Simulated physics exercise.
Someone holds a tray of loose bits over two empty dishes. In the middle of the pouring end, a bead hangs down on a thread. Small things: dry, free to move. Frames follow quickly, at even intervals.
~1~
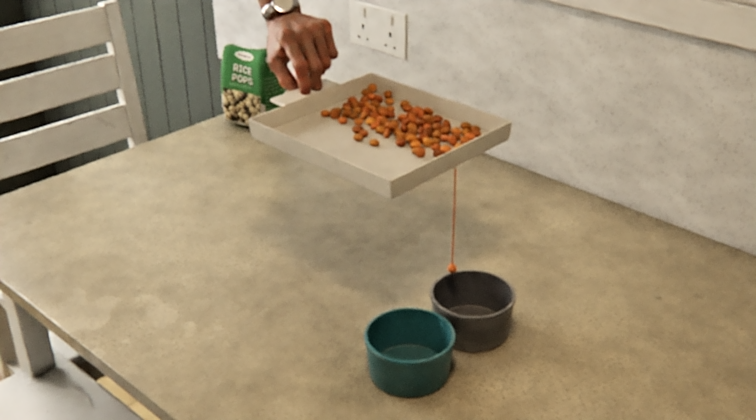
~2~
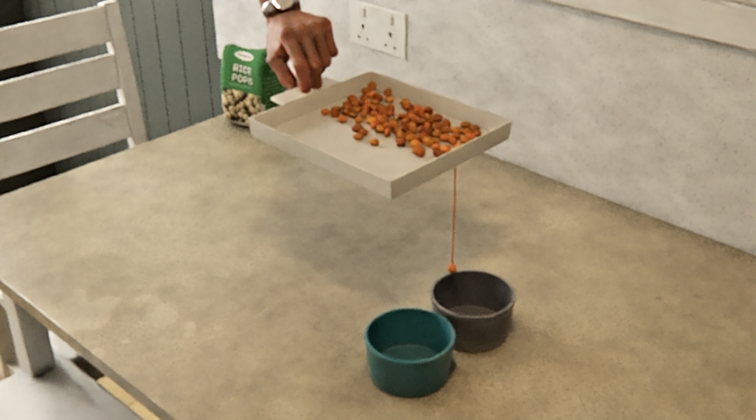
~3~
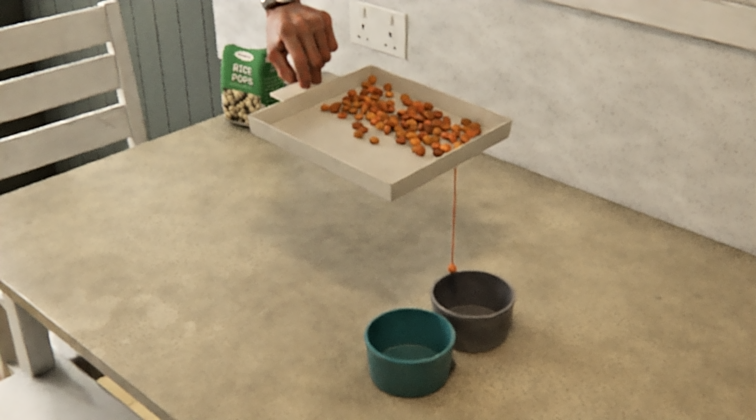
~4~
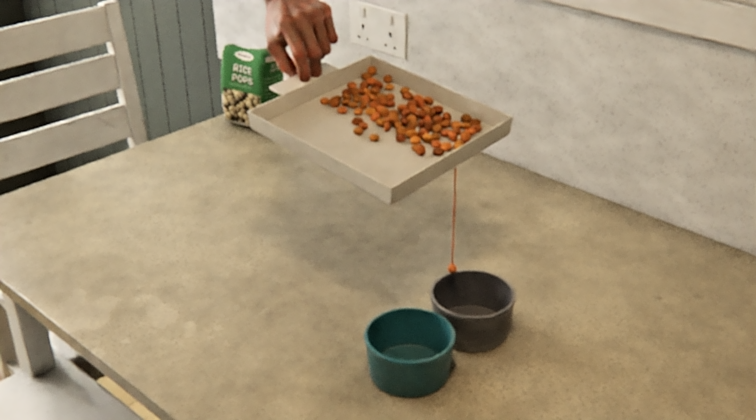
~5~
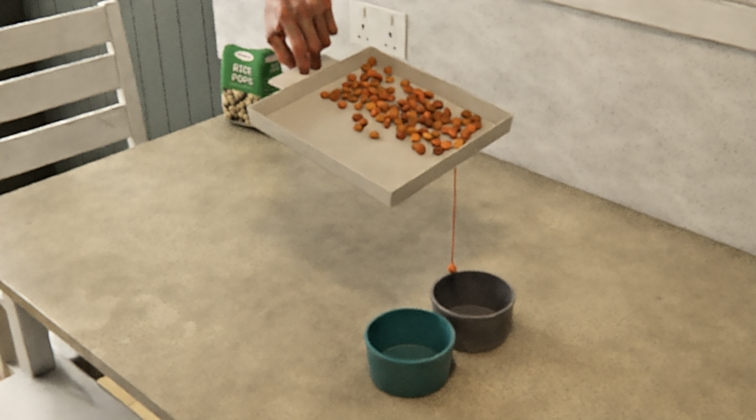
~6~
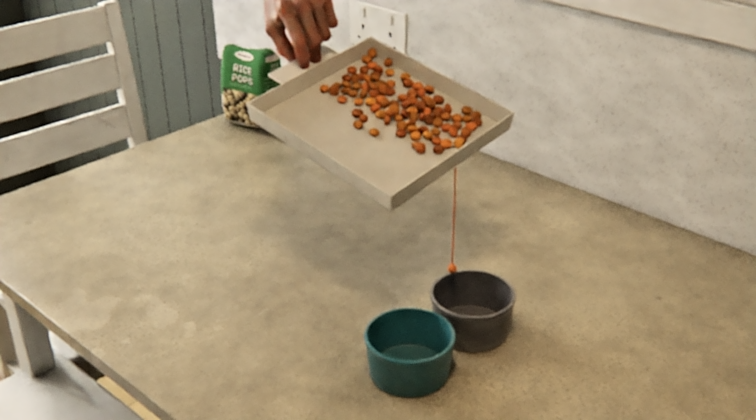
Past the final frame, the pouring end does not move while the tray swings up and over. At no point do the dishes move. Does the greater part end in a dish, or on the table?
In the end the dishes save the lesser share of it.
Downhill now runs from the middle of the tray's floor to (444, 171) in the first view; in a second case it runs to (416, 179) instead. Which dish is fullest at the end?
In turn: Right; the dish on the left.
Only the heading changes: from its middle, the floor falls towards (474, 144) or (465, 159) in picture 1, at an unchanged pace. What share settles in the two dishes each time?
Shares, approx.: 0 %, then 20 %.
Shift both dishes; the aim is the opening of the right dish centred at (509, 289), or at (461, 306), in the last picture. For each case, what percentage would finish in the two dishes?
10 and 20 in a hundred.
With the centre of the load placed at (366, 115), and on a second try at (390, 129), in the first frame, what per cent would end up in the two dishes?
Respectively 40 and 40 per cent.
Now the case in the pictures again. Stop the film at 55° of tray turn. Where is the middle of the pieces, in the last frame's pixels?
(399, 175).
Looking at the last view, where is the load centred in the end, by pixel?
Centre at rest, last view: Approx. (385, 341).
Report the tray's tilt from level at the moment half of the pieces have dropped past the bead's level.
Roughly 105°.
Shortly afterwards, tray tipped steeply; all but a few on the tray; only a few in the air.
Next, tray tipped right over; the bulk on the tray; a little in the left dish; only a few outside both; only a few in the air.
Some moments later, tray tipped past a quarter turn; near a quarter in the left dish; only a few in the right dish; near two thirds outside both.
In the end, tray tipped past a quarter turn; near a quarter in the left dish; only a few in the right dish; near two thirds outside both.
